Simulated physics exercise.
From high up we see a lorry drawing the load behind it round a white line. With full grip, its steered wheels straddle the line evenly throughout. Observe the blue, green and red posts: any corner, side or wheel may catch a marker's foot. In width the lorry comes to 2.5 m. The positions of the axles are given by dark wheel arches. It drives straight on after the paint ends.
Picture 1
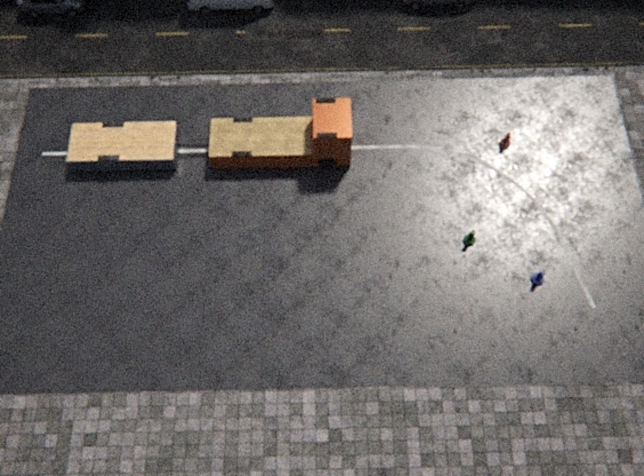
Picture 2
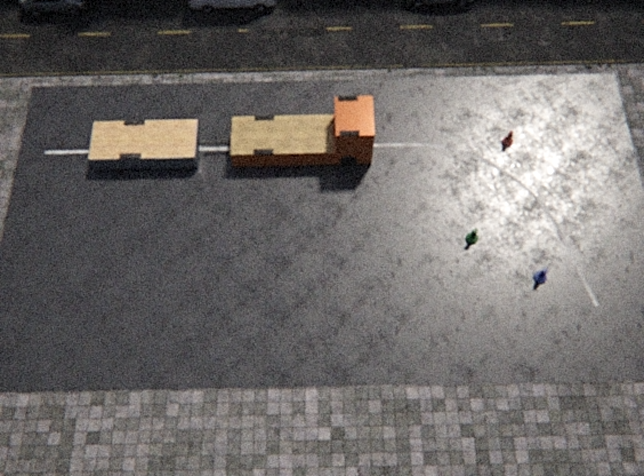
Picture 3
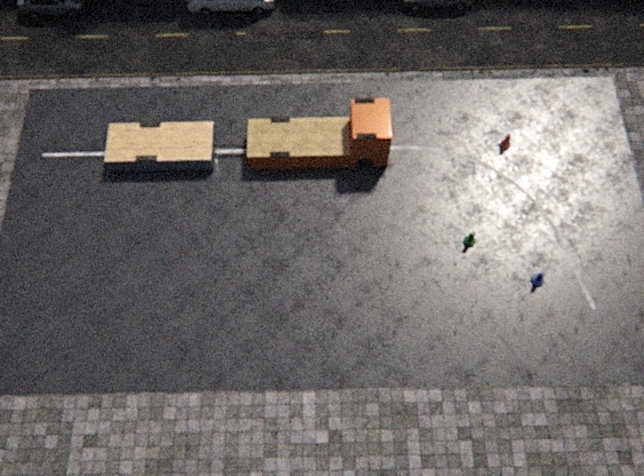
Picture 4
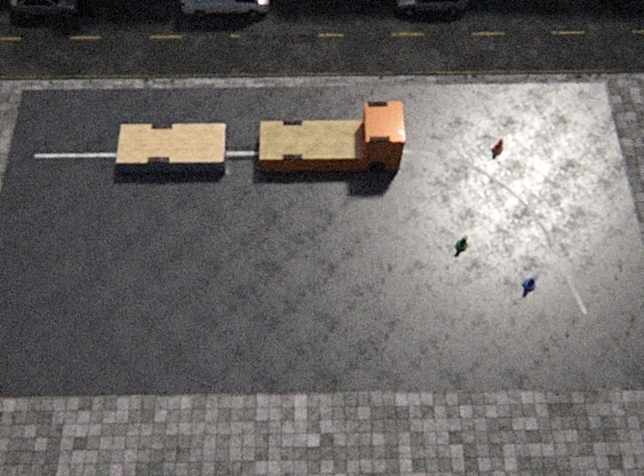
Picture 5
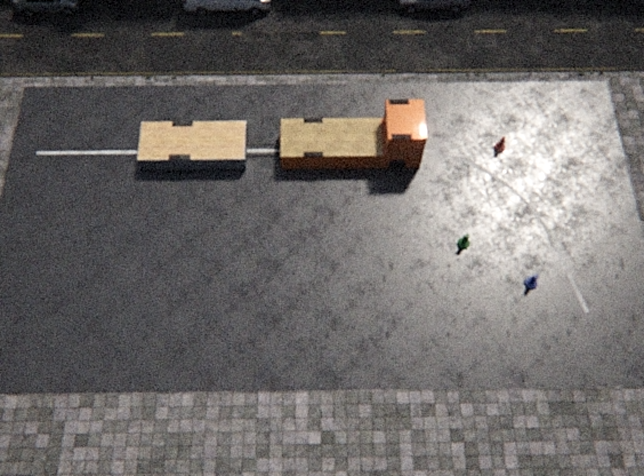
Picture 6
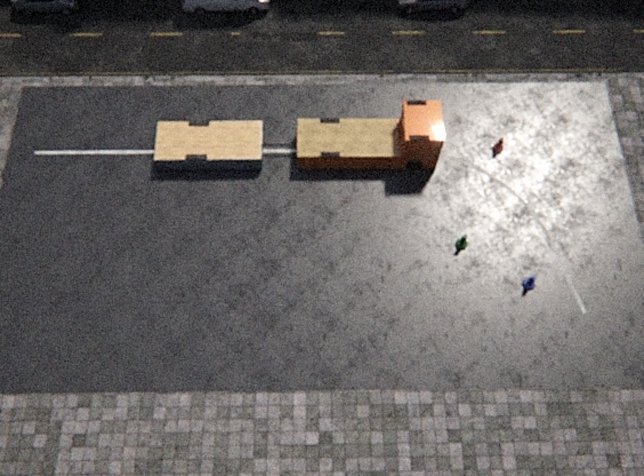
An orange lorry pulls a trailer slowly rightward in a straight line along a white line.
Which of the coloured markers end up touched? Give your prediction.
Blue: Casualty, green: Survivor, red: Casualty.
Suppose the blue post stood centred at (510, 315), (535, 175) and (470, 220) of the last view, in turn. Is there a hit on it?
First missed, second hit, third struck.
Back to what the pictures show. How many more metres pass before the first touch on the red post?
Contact happens once about 3.5 m more has been driven.
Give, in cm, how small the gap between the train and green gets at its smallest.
Green: 60.
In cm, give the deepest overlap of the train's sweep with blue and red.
For blue around 90, for red around 20.
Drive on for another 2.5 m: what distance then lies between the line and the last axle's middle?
0 cm.
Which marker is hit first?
The red one.
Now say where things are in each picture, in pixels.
Nose (348, 135); last axle (111, 141); still straight; blue (539, 277), green (470, 238), red (506, 141); 1 trailer, in the first frame.
Nose (369, 132); last axle (132, 139); still straight, in the second frame.
Nose (385, 135); last axle (148, 141); still straight, in the third frame.
Nose (398, 138); last axle (160, 143); still straight, in the fourth frame.
Nose (418, 136); last axle (181, 140); still straight, in the fifth frame.
Nose (435, 137); last axle (198, 140); still straight; blue (531, 282), green (463, 242), red (499, 145), in the sixth frame.
With 3.4 m more driven, the last axle is at (258, 139) of the last picture, on the line; the lorry has hit red.
With 13.7 m more driven, the last axle is at (422, 160) of the last picture, 135 cm off the line; the lorry has hit blue.
With 19.1 m more driven, the last axle is at (497, 212) of the last picture, 220 cm off the line; green has been passed with 60 cm to spare.
With 28.9 m more driven, the last axle is at (613, 372) of the last picture, 55 cm off the line; 2 of 3 struck in all.
